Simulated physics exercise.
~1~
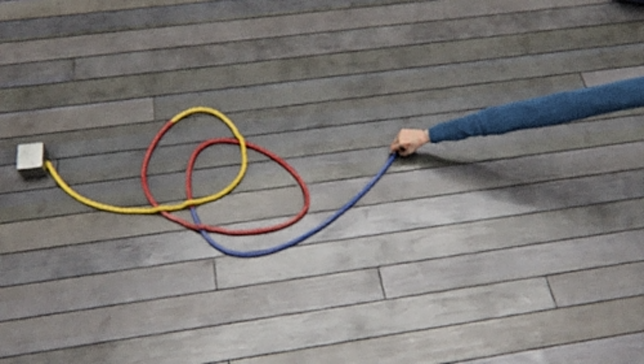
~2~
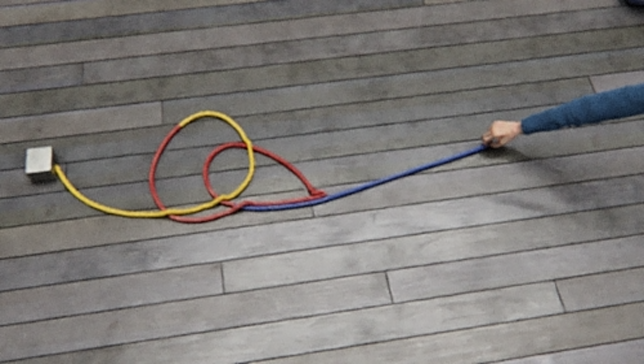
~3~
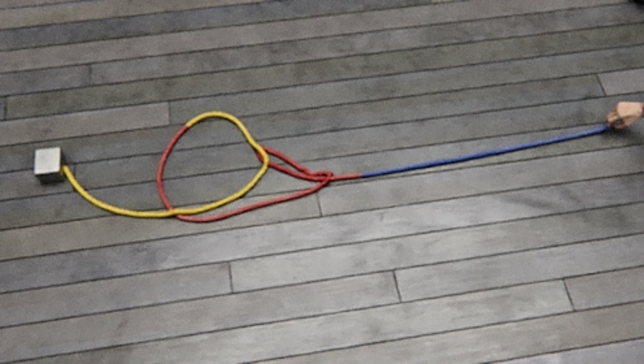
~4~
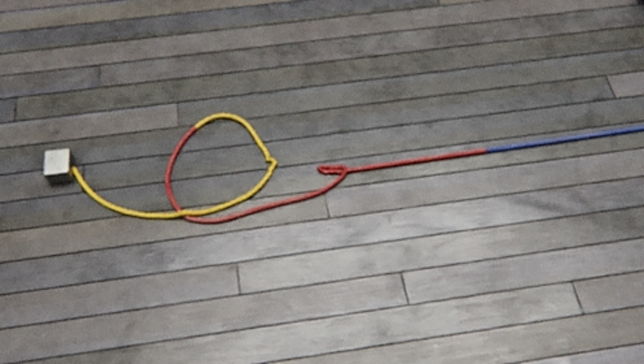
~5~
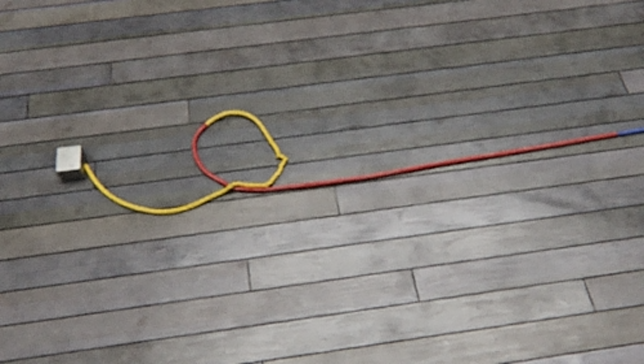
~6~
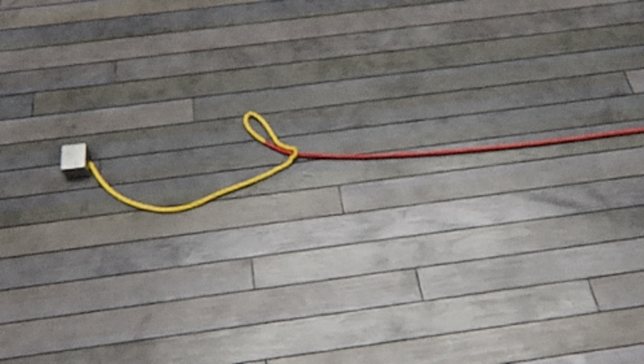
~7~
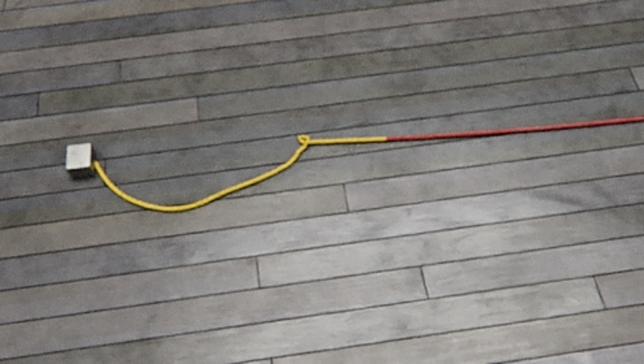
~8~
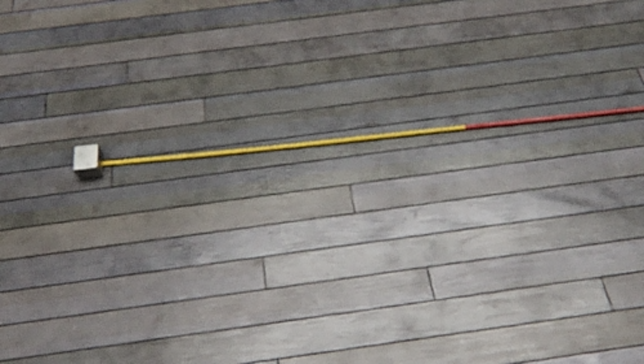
A hand in a blue sleeve holds the blue end of a rope on grey wooden planks, seen from above at an angle. The rope's yellow end is fixed to a small pale block at left, and yellow and red loops overlap between them. The hand pulls the blue end right and out of view as the view shifts slightly left. The red loop narrows and slips out, then the remaining yellow and red loop shrinks to a tiny yellow curl. Finally the curl opens, leaving the rope straight and taut from the block, yellow then red.
